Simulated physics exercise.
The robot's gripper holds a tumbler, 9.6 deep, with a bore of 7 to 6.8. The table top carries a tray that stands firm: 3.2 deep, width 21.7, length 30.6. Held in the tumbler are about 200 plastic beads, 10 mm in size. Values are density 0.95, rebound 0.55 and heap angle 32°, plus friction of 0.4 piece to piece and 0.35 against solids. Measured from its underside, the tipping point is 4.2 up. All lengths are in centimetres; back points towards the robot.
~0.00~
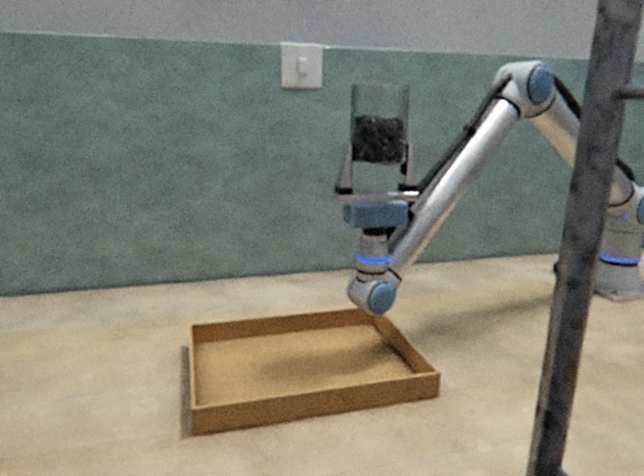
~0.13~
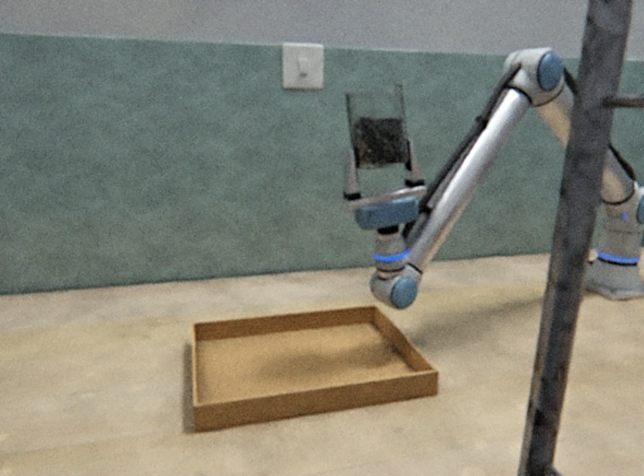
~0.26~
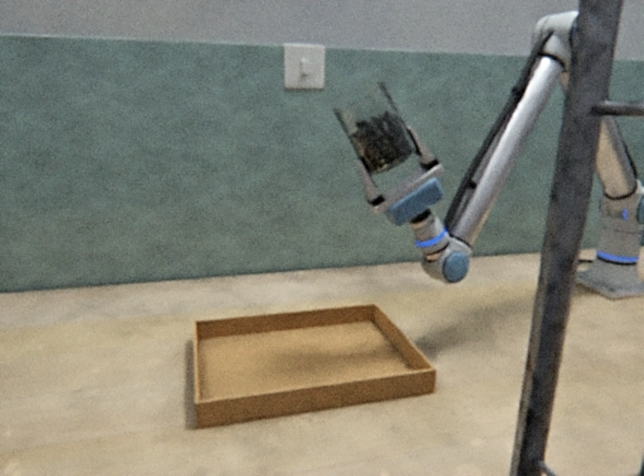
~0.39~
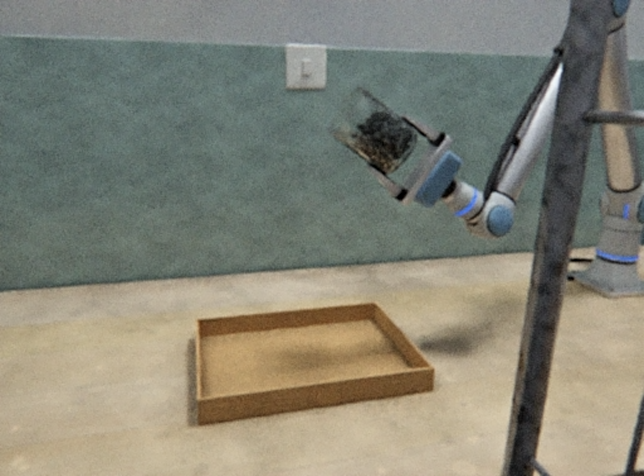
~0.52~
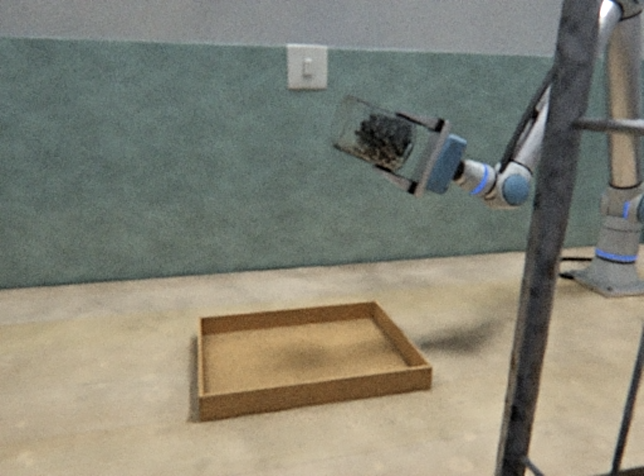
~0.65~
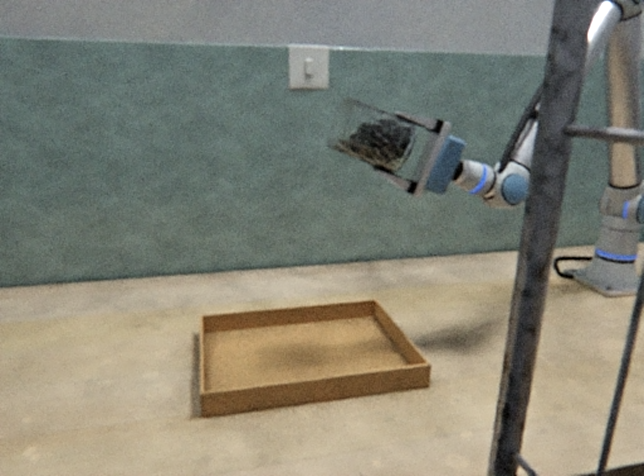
The clip shows a robot arm gripping a clear tumbler of dark beads above a shallow wooden tray, shifting right and tilting the tumbler leftward until it leans steeply, while the beads shift inside and the tray stays still.
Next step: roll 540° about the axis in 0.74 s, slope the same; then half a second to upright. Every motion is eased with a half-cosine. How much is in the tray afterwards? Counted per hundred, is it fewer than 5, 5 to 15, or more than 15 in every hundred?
Fewer than 5 in every hundred.
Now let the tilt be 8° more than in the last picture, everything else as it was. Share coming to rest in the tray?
It would be around 10 percent.
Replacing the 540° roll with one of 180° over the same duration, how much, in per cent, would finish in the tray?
In that case you'd get close to 0 per cent.
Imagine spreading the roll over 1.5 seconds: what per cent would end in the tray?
Then about 0 per cent.
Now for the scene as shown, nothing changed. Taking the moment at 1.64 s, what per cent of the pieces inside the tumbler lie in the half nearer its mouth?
I'd put it at some 25 per cent.
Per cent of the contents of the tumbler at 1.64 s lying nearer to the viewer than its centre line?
It's close to 55 percent.
By 1.15 s, tipped 69°, highest piece 37 above the table; 202 in the tumbler, 1 in flight or on a rim.
By 1.64 s, tipped 34°, highest piece 36 above the table; 202 in the tumbler, 1 in the tray.
By 2.09 s, upright, highest piece 37 above the table; 202 in the tumbler, 1 in the tray.
By 2.79 s, upright, highest piece 37 above the table; 202 in the tumbler, 1 in the tray.
Final count, 202 in the tumbler, 1 in the tray. That is 0 % in the tray.
